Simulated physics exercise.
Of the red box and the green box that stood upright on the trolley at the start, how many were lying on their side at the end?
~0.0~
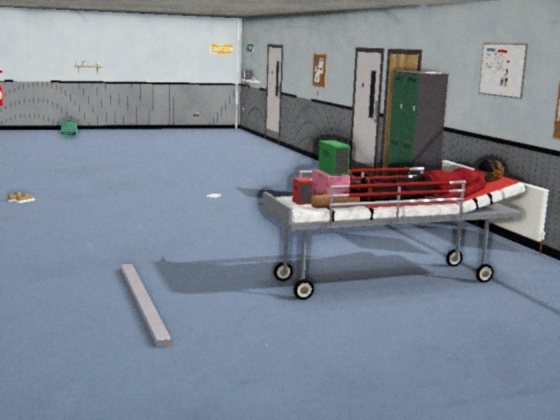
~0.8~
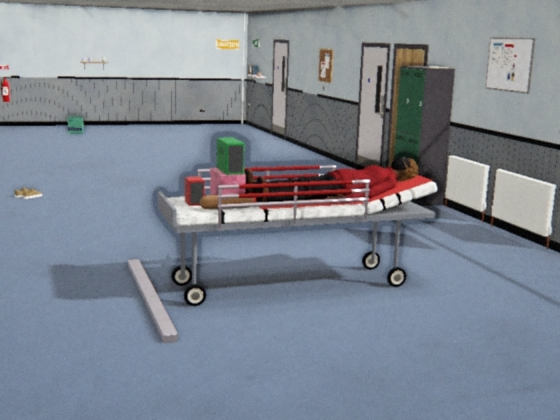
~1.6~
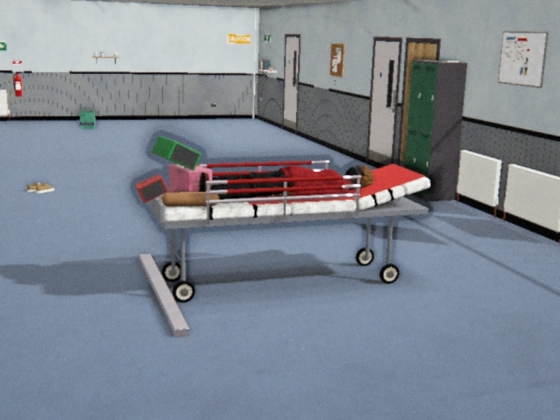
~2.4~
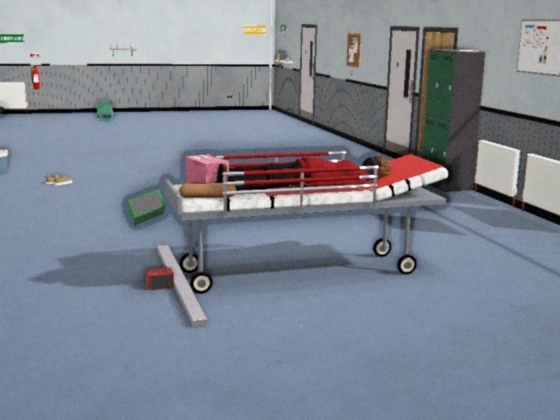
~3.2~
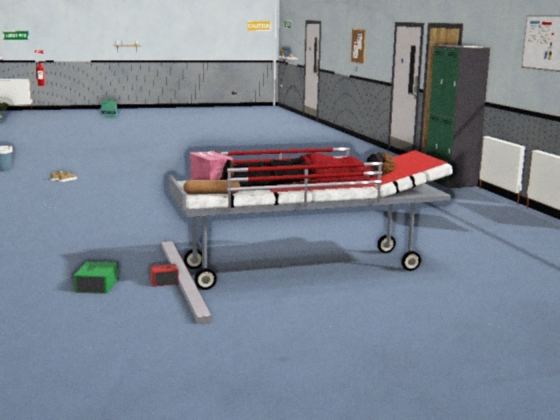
Two of them were, as both the red box and the green box ended up on their side on the floor.
A wheeled hospital trolley carrying a person in red rolled left into a low bar on the floor and stopped, and a green box and a red one tipped off its foot end onto the floor, while the person and pink bag stayed aboard.
